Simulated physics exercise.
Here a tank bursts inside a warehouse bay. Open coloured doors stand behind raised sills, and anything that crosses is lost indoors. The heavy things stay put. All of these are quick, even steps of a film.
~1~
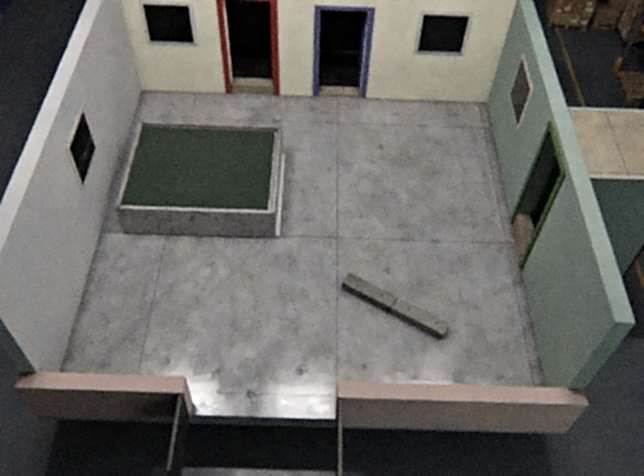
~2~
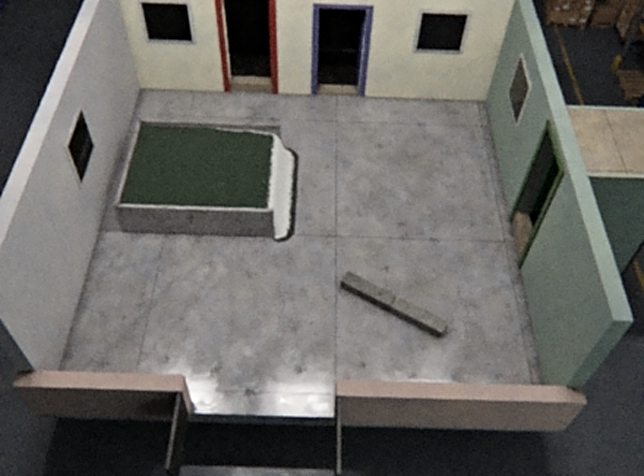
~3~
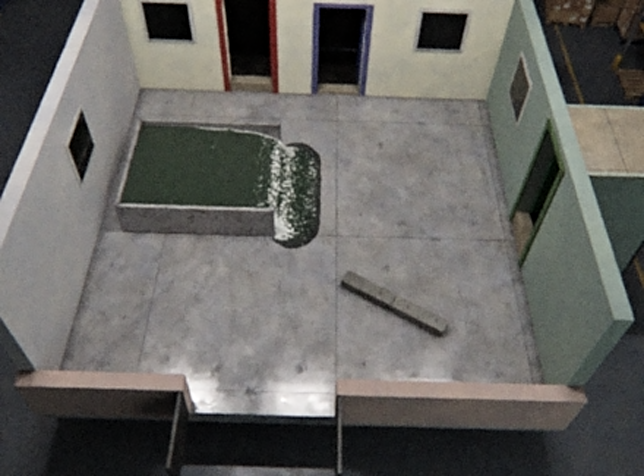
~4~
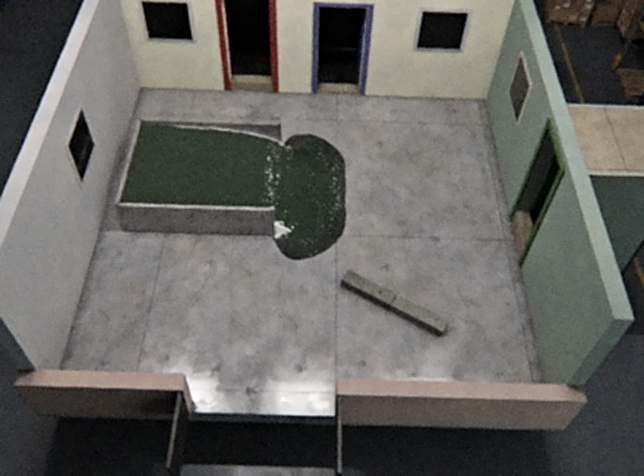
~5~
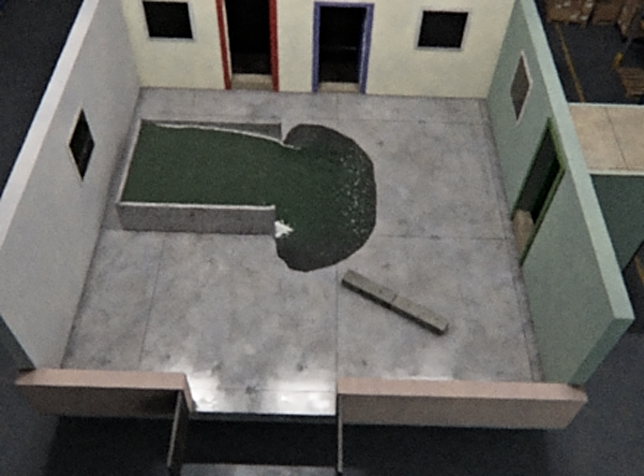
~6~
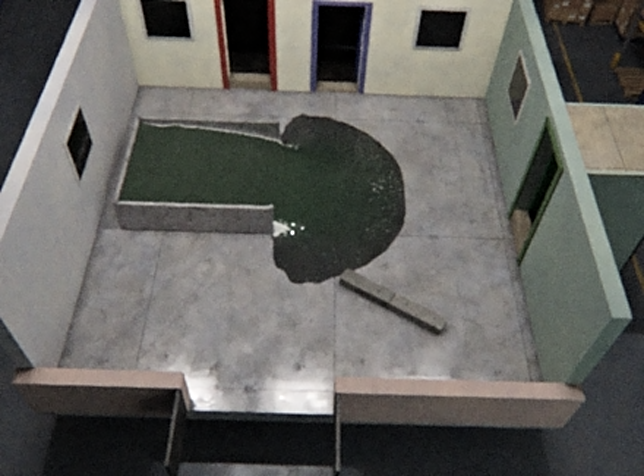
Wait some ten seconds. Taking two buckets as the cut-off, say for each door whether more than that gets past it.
My prediction: Red door: Does not exceed it, blue door: Does not exceed it, green door: Does not exceed it.
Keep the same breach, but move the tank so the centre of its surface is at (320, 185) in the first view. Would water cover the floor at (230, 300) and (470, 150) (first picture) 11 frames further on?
Spared, soaked.
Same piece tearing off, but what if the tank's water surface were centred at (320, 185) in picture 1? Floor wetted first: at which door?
Answer: The green-painted one.
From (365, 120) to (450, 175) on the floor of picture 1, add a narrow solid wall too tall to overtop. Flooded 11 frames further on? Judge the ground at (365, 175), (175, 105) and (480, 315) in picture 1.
Soaked, untouched, soaked.
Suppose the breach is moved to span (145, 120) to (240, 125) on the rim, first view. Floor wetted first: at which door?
It's the red-painted one.
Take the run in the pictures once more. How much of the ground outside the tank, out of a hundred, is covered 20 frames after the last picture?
That's roughly 50 per cent.
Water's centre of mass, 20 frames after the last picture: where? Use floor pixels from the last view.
Near (375, 196).
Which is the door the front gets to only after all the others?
Answer is the door marked red.
A moment on, water covers 35 % of the floor; the red door not reached, the blue door not reached, the green door wet at the sill, nothing in.
Next, water covers 45 % of the floor; the red door not reached, the blue door wet at the sill, nothing in, the green door wet at the sill, nothing in.
Then, water covers 50 % of the floor; the red door not reached, the blue door wet at the sill, nothing in, the green door wet at the sill, nothing in.
Later, water covers 70 % of the floor; the red door wet at the sill, nothing in, the blue door under two buckets in, the green door wet at the sill, nothing in.
In the end, water covers 95 % of the floor; the red door wet at the sill, nothing in, the blue door under two buckets in, the green door wet at the sill, nothing in.
